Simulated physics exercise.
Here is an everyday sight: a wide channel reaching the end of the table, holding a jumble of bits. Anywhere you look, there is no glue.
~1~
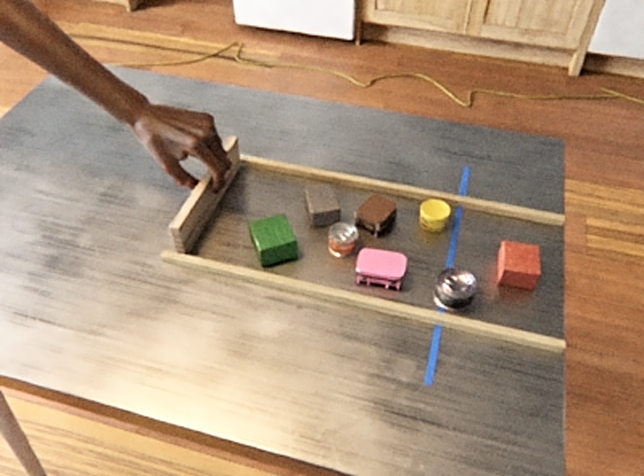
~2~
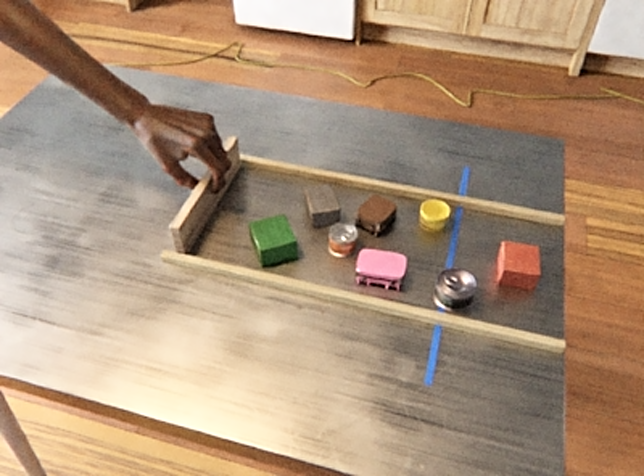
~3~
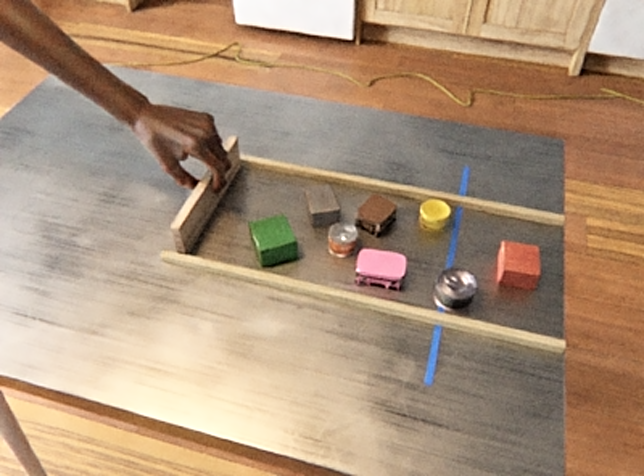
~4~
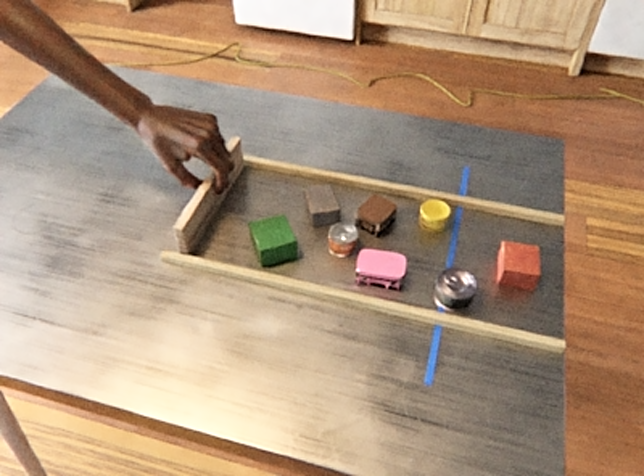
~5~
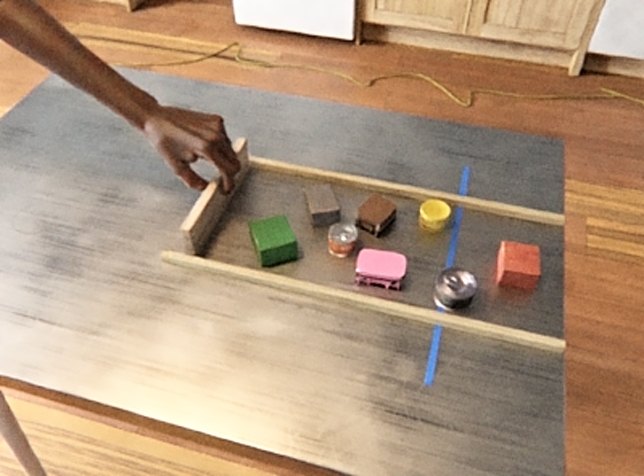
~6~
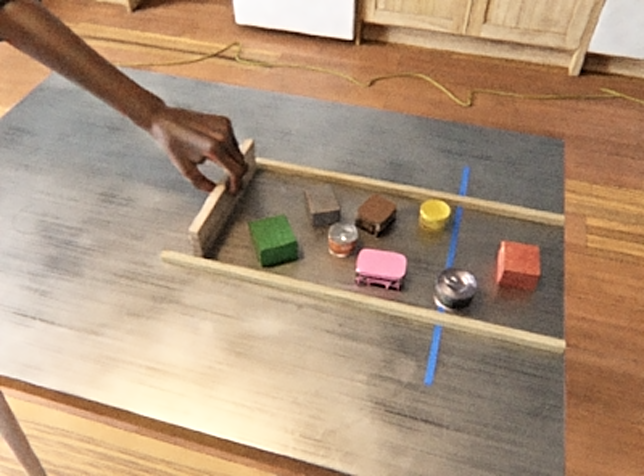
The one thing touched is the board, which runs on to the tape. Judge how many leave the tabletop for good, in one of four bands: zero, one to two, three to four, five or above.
That falls in the band zero.
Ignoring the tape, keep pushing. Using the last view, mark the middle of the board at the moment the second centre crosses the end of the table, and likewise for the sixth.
It sits around (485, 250) and after that around (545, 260).
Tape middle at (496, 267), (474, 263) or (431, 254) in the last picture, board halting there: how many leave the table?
In order: 2, 1 and 0.
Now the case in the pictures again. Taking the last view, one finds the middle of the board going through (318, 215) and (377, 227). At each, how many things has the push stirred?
The number moved is 3 and then 7.
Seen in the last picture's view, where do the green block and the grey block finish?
Final positions: Near (466, 292); near (470, 239).
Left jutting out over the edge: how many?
1 overhanging.
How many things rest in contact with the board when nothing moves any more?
Count recorded: 3.
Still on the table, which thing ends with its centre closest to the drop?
Closest in the end is the black tin.
Soon after, none off yet; red block at rest near (519, 265); black tin at rest near (455, 289); yellow tub at rest near (434, 216).
At rest, the number that fall off is zero.
